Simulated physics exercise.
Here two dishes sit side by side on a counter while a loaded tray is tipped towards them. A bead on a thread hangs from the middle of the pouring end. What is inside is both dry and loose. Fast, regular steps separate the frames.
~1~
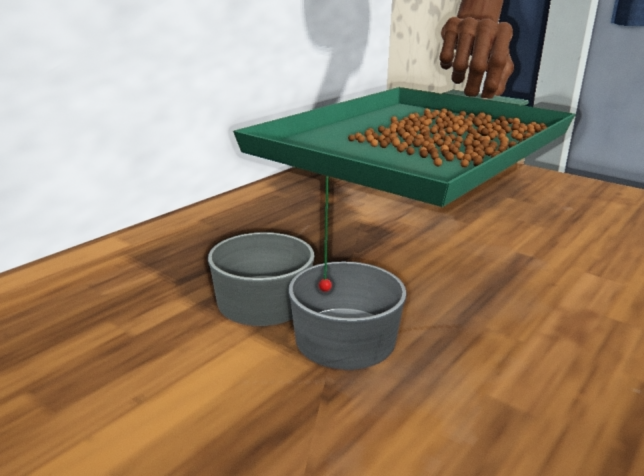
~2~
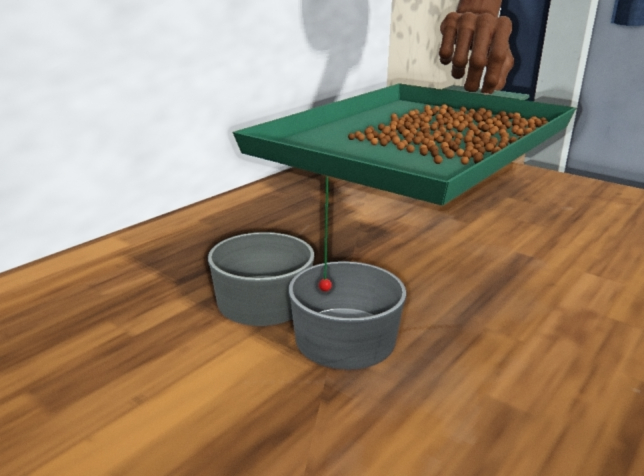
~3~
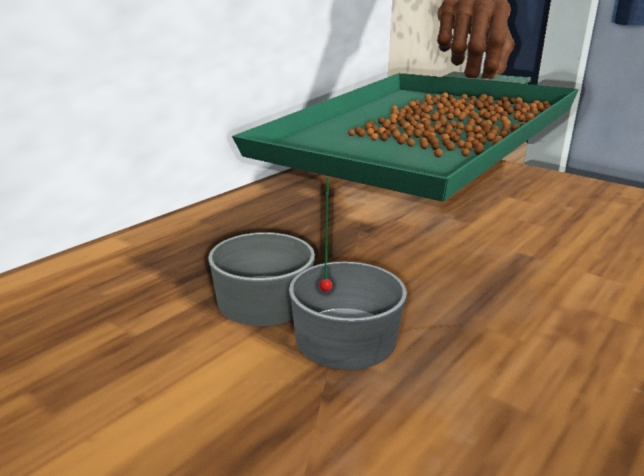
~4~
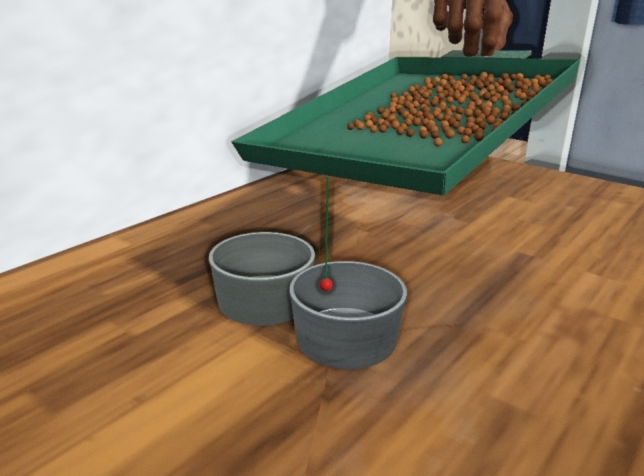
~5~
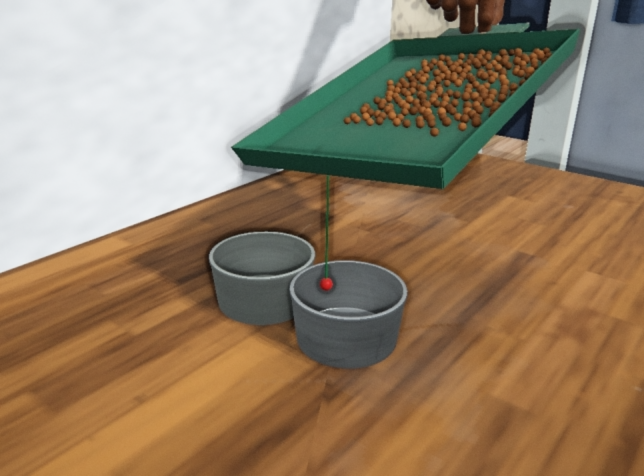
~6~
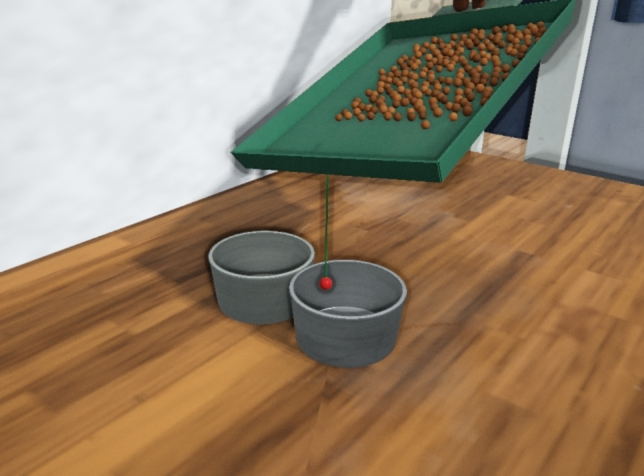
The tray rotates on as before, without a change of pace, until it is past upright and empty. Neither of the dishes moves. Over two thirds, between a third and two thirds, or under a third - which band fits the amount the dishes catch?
The band is between a third and two thirds.
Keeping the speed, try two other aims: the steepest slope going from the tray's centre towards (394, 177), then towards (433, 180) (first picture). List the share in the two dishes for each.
Shares: 0 %, then 0 %.
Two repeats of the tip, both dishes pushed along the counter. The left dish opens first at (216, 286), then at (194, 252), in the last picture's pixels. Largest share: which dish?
The one on the left side first, then the one on the right side.
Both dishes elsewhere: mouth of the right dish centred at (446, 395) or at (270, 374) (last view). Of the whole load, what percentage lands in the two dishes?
Roughly 0% the first time and 10% the second time.
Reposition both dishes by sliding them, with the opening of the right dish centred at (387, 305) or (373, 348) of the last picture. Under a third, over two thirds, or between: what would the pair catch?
In order of the places: The middle third, then under a third.
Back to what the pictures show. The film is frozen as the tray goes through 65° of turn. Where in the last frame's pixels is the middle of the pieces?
In the last view, the load is centred close to (254, 176).
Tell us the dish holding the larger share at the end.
That is the left dish.
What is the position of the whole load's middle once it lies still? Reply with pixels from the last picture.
Around (227, 310).
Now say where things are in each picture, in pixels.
In the first frame, corners of the pouring end at (241, 130) and (445, 180), level; middle of the load at (460, 132), cereal balls; left dish at (226, 293); right dish at (312, 333); bead on its thread at (325, 285).
In the second frame, corners of the pouring end at (240, 131) and (445, 179), level; middle of the load at (460, 128).
In the third frame, corners of the pouring end at (240, 135) and (444, 175), tipped barely, lowest at the left corner; middle of the load at (461, 118).
In the fourth frame, corners of the pouring end at (239, 140) and (442, 169), tipped a little, lowest at the left corner; middle of the load at (461, 100).
In the fifth frame, corners of the pouring end at (238, 145) and (439, 163), tipped clearly, lowest at the left corner; middle of the load at (458, 83).
In the sixth frame, corners of the pouring end at (238, 149) and (435, 158), tipped clearly, lowest at the left corner; middle of the load at (450, 68), most on the move; left dish at (226, 291); right dish at (312, 332).
Soon, tray tipped steeply; about two thirds on the tray; a stray few in the left dish; a small part outside both; about a third in the air.
A while on, tray tipped past a quarter turn; about a quarter on the tray; about a quarter in the left dish; about half outside both; a small part in the air.
Towards the end, tray tipped past a quarter turn; about half in the left dish; about half outside both.
Finally, tray tipped past a quarter turn; none in the right dish; about half in the left dish; about half outside both.
